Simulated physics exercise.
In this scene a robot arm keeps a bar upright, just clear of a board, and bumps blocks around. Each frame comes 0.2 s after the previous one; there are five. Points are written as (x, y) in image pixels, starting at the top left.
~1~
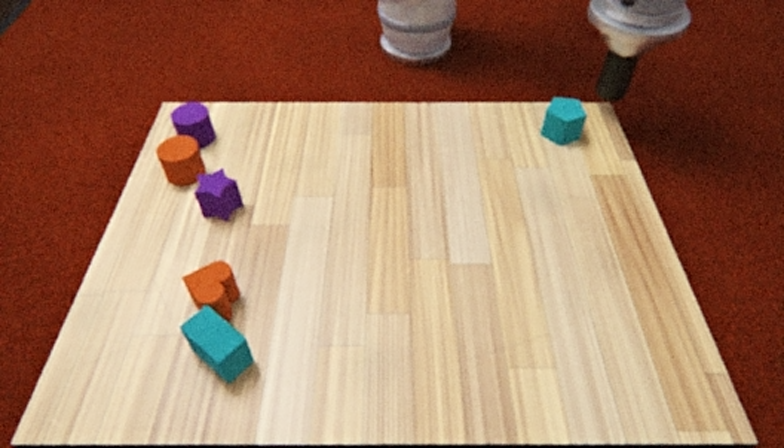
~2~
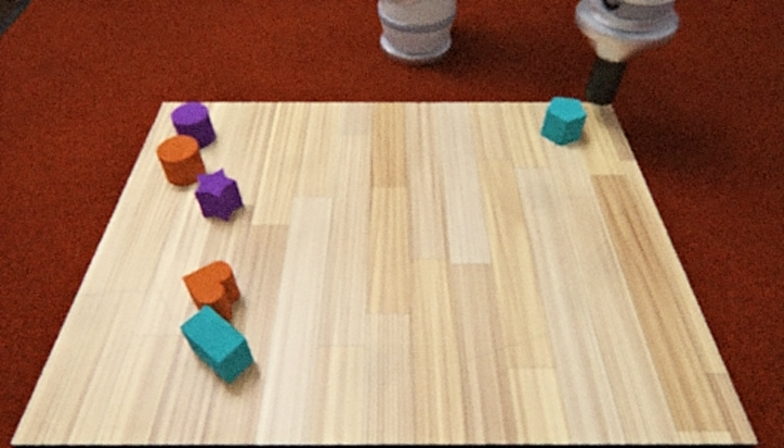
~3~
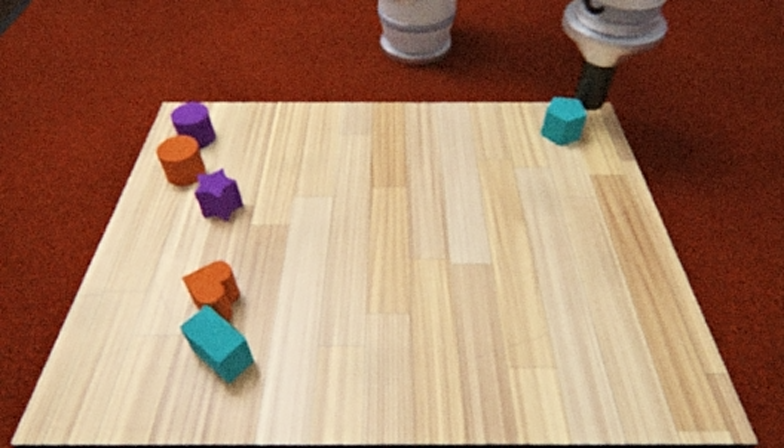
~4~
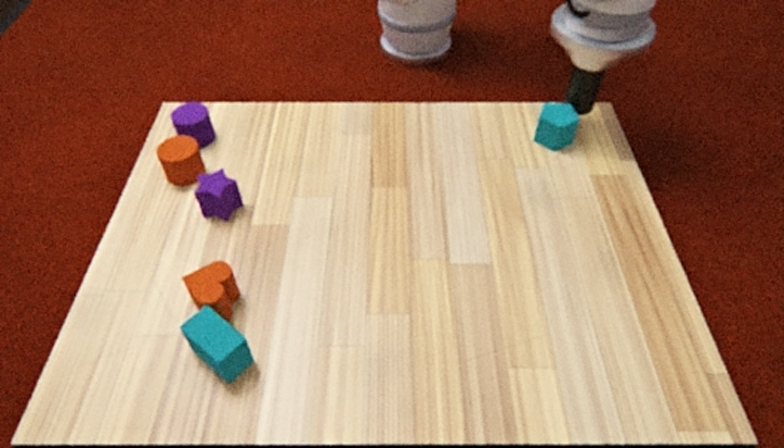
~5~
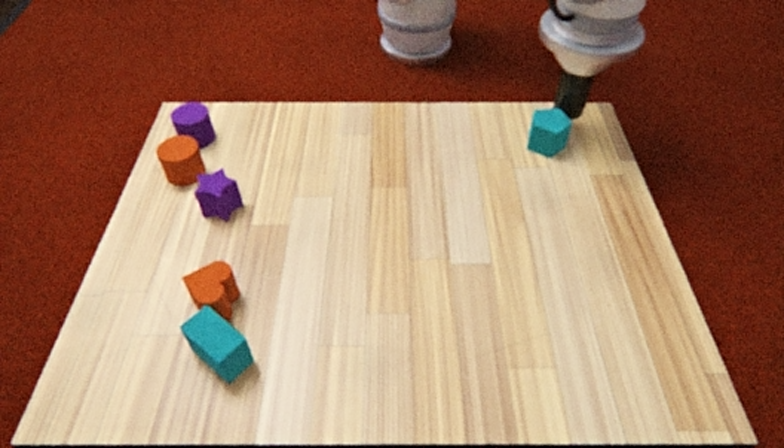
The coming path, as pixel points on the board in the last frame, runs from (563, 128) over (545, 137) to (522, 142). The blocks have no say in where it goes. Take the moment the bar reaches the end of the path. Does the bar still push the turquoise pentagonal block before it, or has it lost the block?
No longer ahead of the bar.
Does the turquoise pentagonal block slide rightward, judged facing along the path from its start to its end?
I believe not.
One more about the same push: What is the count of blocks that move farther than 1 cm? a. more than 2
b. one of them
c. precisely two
b: One of them.
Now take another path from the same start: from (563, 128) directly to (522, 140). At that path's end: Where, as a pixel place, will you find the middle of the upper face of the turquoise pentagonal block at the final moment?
Top centre: (532, 137).
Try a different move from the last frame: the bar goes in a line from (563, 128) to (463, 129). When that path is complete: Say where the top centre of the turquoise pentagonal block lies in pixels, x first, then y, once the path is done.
The centre of its top will be at (535, 124).
On the path given first. Halfway along, bar (549, 121); turquoise pentagonal block (540, 132), turned 25° anticlockwise.
At the end, bar (526, 126); turquoise pentagonal block (531, 139), turned 65° anticlockwise.
